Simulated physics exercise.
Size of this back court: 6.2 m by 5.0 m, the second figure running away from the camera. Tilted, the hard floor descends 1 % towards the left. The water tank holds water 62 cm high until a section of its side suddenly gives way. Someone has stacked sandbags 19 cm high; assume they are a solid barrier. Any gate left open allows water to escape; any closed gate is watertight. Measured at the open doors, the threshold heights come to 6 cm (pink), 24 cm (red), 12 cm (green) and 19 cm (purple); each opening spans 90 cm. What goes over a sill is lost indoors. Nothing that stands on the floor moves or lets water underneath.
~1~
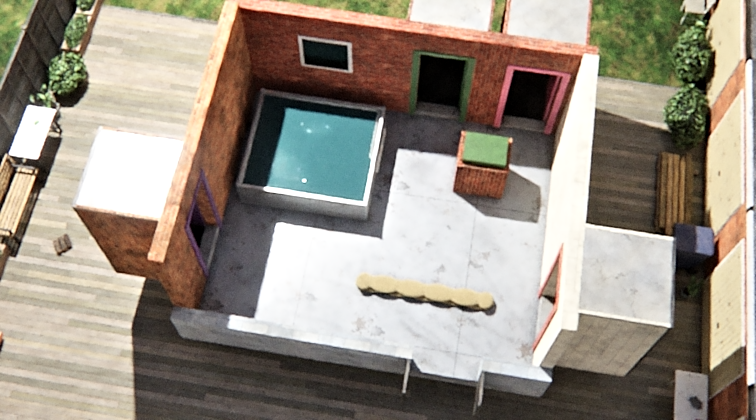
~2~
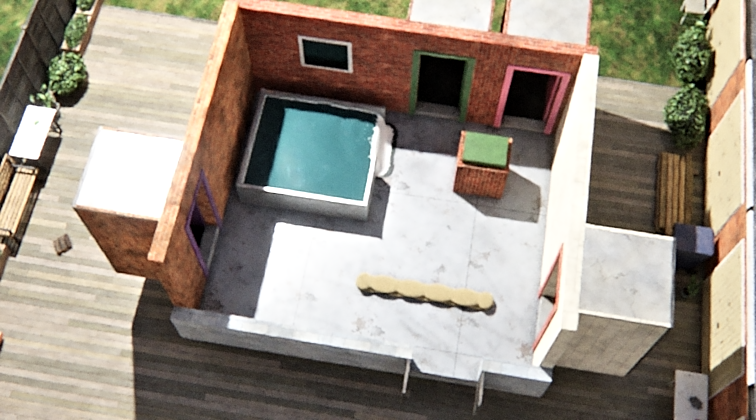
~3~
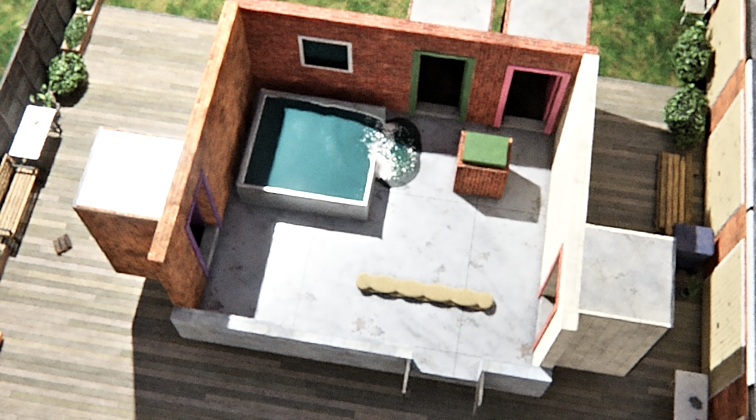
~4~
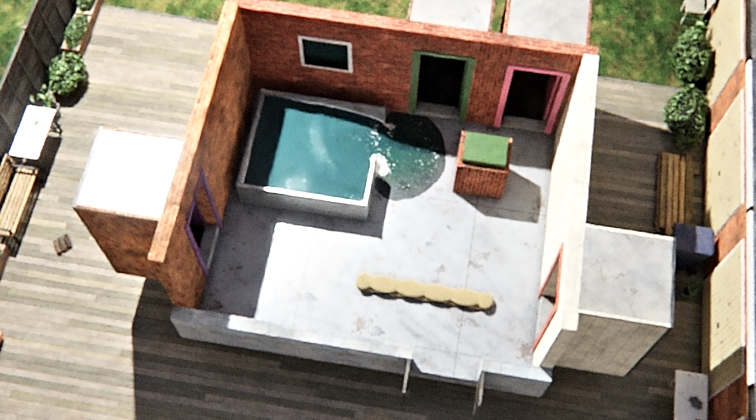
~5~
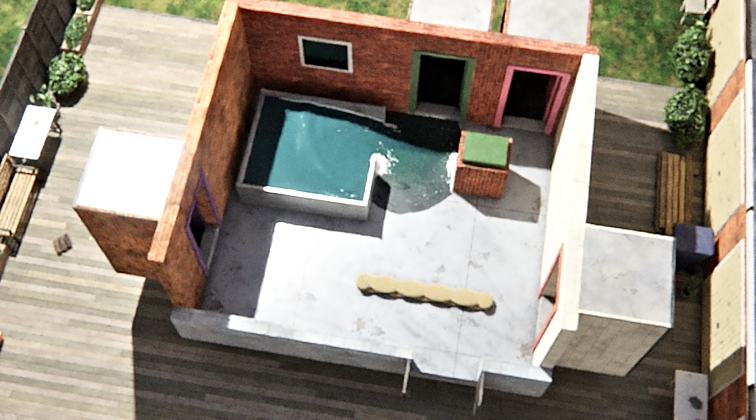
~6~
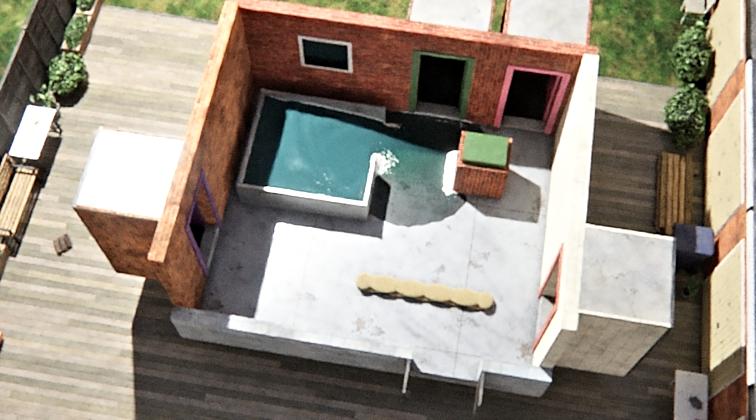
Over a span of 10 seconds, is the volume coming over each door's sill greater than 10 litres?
My prediction: The pink door lets in more than the limit. The red door lets in less than the limit. The green door lets in more than the limit. The purple door lets in less than the limit.
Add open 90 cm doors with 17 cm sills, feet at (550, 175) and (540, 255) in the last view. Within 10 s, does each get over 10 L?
The first door gets there and the second falls short.
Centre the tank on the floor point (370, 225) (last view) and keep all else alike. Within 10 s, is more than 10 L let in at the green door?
Well, green ends up inside the mark.
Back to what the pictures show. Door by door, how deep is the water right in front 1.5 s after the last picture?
You'd see pink at 14 cm, red at 1 cm, green at 21 cm and purple at 0 cm.
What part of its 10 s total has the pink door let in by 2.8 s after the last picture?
30 per cent, roughly.
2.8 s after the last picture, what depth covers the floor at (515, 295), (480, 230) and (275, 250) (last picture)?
Listed order: 14 / 6 / 0 cm.
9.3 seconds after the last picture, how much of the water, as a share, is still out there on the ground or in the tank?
I'd put it at some 80 percent still there.
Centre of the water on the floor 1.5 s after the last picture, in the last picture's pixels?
Centre: Approx. (365, 167) px.
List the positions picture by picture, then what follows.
The first frame shows the water tank at (313, 148) is whole and still, 62 cm deep.
In the second frame, water pours out at (377, 144) and has run 0.6 m, to (381, 175); typically 8 cm deep outside, 62 cm at the water tank's back.
In the third frame, the front is at (416, 169), 0.9 m from the gap at (377, 145); 0.9 m2 of floor is under water; 62 cm left at the back of the water tank.
In the fourth frame, the front is at (440, 170), 1.3 m from the gap at (377, 145); 1.9 m2 of floor is under water; 62 cm left at the back of the water tank.
In the fifth frame, water pours out at (377, 145) and has run 1.8 m, to a hidden place; typically 6 cm deep outside, 62 cm at the water tank's back.
In the sixth frame, water pours out at (377, 145) and has run 2.2 m, to a hidden place; typically 6 cm deep outside, 62 cm at the water tank's back.
Then, 0.7 s after the last picture water covers 25 % of the floor and is deepest (38 cm) near (554, 141); pink door 14 cm at the sill, 1 L in, red door not reached, green door 23 cm at the sill, 9 L in, purple door not reached.
Then, 1.5 s after the last picture water covers 40 % of the floor and is deepest (37 cm) near (545, 140); pink door 14 cm at the sill, 20 L in, red door not reached, green door 21 cm at the sill, 48 L in, purple door not reached.
Then, 2.8 s after the last picture water covers 55 % of the floor and is deepest (28 cm) near (531, 376); pink door 16 cm at the sill, 79 L in, red door 12 cm at the sill, 0 L in, green door 19 cm at the sill, 91 L in, purple door not reached.
Then, 5.3 s after the last picture water covers 90 % of the floor and is deepest (17 cm) near (450, 166); pink door 15 cm at the sill, 194 L in, red door 13 cm at the sill, 0 L in, green door 15 cm at the sill, 134 L in, purple door 5 cm at the sill, 0 L in.
Then, 9.3 s after the last picture water covers 95 % of the floor and is deepest (16 cm) near (272, 215); pink door 10 cm at the sill, 274 L in, red door 9 cm at the sill, 0 L in, green door 10 cm at the sill, 142 L in, purple door 13 cm at the sill, 0 L in.
